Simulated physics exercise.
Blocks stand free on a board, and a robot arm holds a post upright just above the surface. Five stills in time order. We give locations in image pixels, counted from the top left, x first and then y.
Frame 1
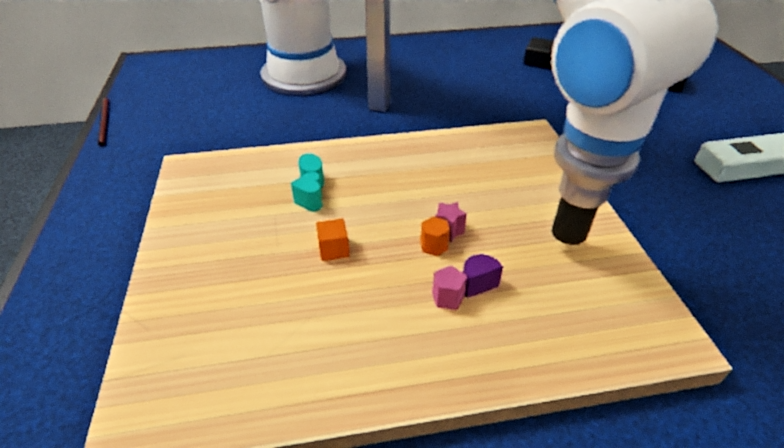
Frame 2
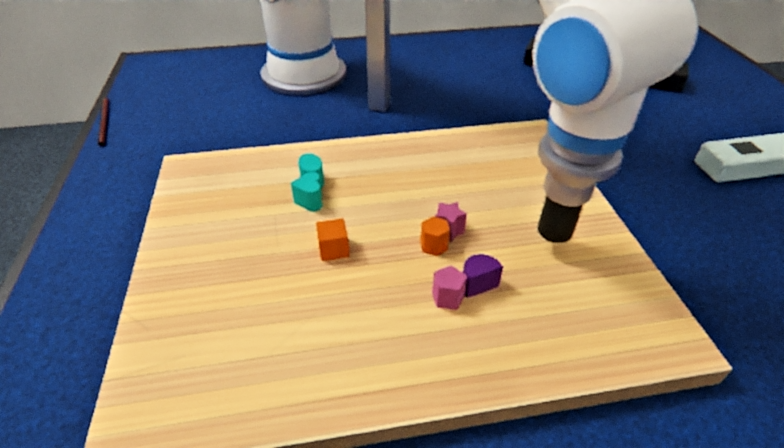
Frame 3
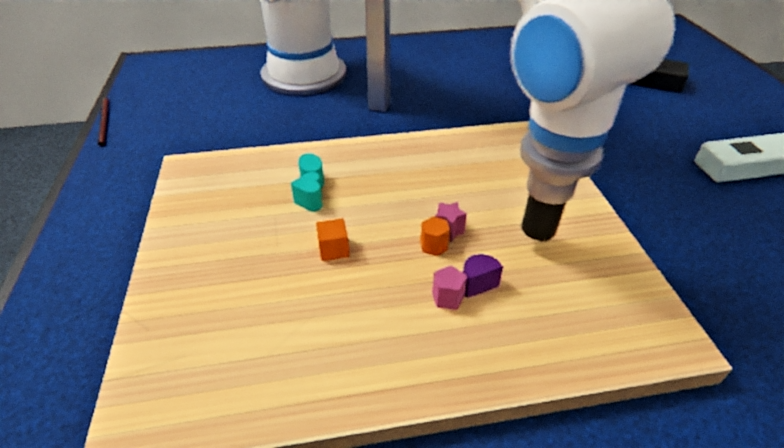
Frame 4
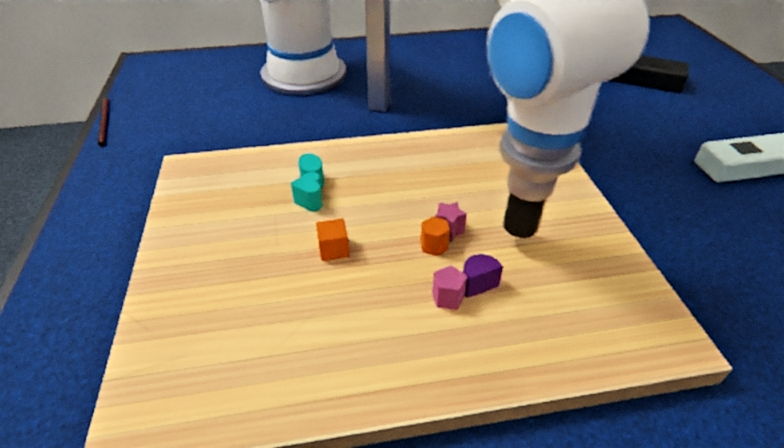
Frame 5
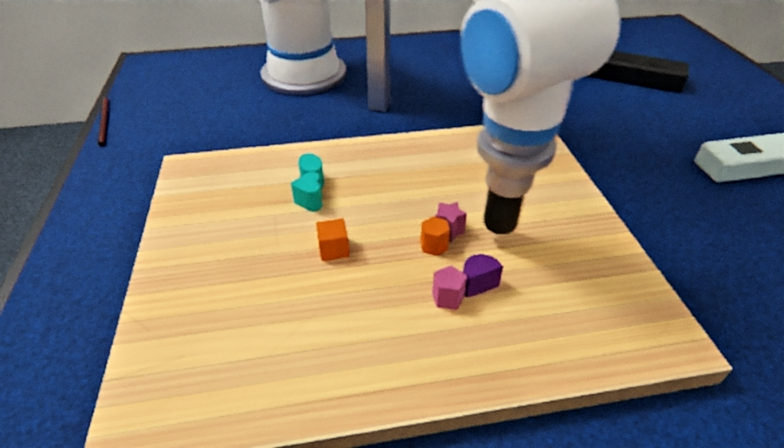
Robot arm holding a black-tipped post moving steadily left across a wooden board, the small coloured blocks on it staying still.
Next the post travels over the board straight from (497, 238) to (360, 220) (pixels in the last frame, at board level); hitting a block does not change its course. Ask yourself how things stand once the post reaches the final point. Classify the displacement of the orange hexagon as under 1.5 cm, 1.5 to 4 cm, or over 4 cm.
Band: 1.5 to 4 cm.
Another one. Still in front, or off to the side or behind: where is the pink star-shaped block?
My guess is it keeps its place ahead of the post.
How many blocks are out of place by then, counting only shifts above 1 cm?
2 blocks.
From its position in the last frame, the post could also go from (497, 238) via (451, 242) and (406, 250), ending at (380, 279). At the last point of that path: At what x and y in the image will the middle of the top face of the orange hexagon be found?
The middle of its upper face will lie at (347, 250).
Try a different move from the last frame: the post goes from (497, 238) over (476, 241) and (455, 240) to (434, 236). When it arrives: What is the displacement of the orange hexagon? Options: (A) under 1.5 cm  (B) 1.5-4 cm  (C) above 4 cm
My pick is B.
The first path, step by step. One third of the way, post (451, 218); orange hexagon (429, 227), turned 20° anticlockwise; pink star-shaped block (424, 206), turned 30° anticlockwise.
Two thirds of the way, post (404, 212); orange hexagon (417, 229), turned 70° anticlockwise; pink star-shaped block (379, 199), turned 25° anticlockwise.
At the end, post (359, 206); orange square piece in place; orange hexagon (417, 229), turned 70° anticlockwise; pink star-shaped block (337, 191), turned 15° anticlockwise.
